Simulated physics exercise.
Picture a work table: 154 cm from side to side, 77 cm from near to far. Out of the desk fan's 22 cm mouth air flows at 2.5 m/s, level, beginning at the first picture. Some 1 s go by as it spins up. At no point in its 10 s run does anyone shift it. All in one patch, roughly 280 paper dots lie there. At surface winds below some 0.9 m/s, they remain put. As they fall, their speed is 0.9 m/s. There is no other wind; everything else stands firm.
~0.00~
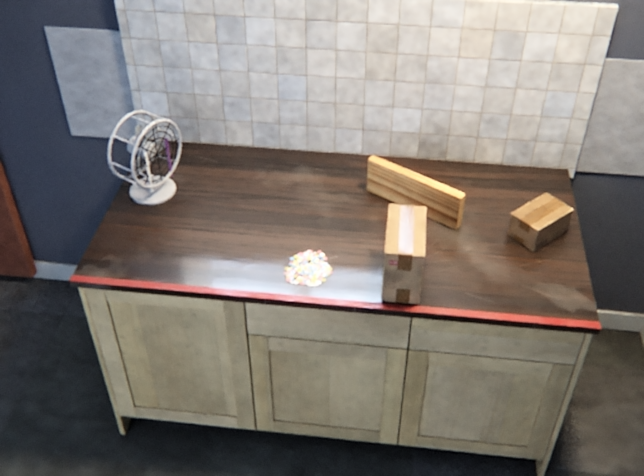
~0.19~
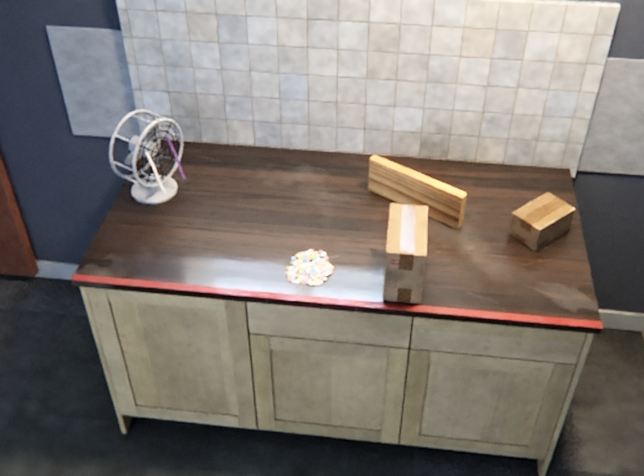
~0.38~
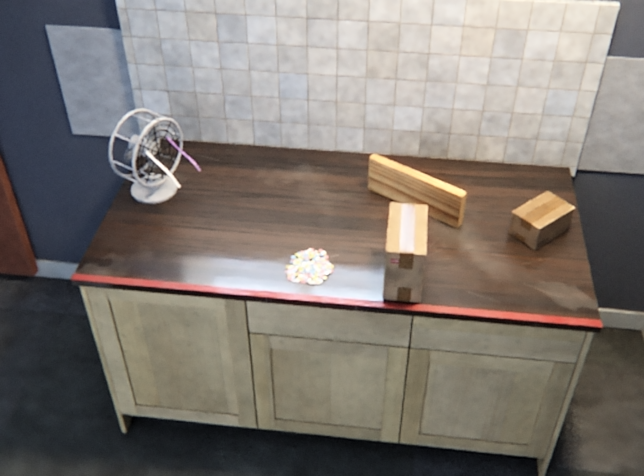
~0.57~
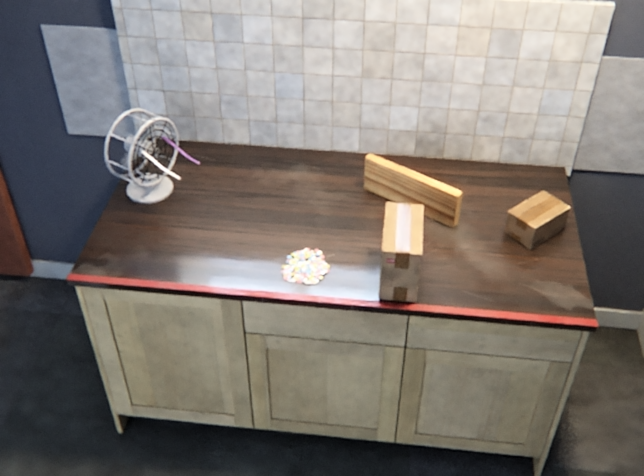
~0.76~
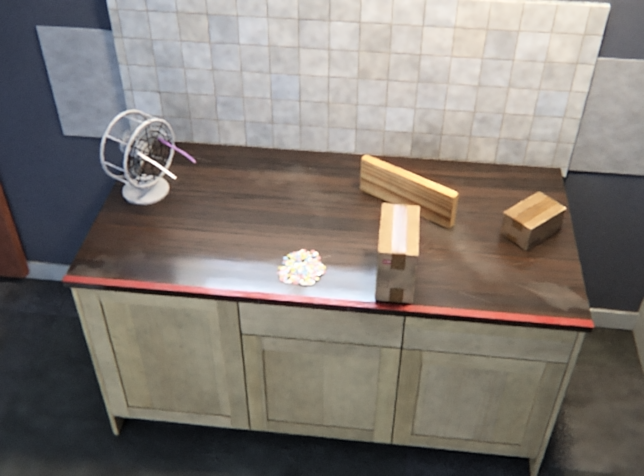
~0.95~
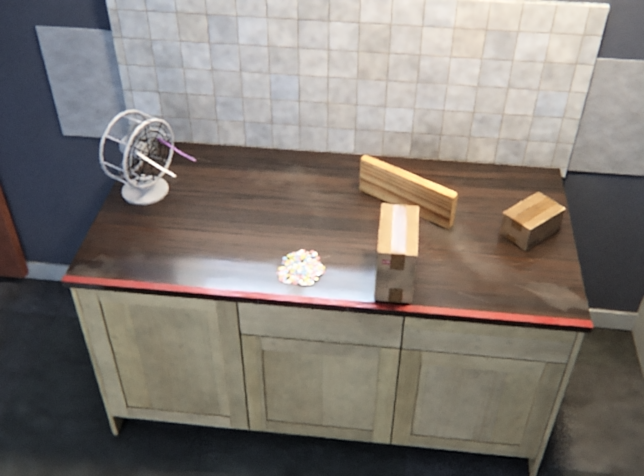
The footage shows a desk fan on a dark, red-edged work table as thin strips at its front lift and stretch out rightward; the pale paper dots, boxes and board stay still while the view shifts slightly.
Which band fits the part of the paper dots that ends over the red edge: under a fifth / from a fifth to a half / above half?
Of the paper dots, above half end over the red edge.
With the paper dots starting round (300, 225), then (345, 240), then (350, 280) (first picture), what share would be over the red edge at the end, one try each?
Try by try: About 0 per cent, 2 per cent and 90 per cent.
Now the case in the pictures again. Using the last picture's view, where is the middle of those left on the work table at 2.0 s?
The middle ends up close to (342, 280).
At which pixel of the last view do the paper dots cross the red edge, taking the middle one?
The middle of the crossings lies near (323, 304) in the last picture.
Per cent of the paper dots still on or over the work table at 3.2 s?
Roughly 4 %.
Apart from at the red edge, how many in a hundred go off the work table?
About 0 per cent of them.
After 2.0 s, 83 % are over the red edge; the middle of those still in play is near (341, 282); 66 % have settled or left.
After 3.2 s, 96 % are over the red edge; 95 % have settled or left.
After 5.5 s, 98 % are over the red edge; 98 % have settled or left.
After 10.0 s, at the end, 98 % are over the red edge.
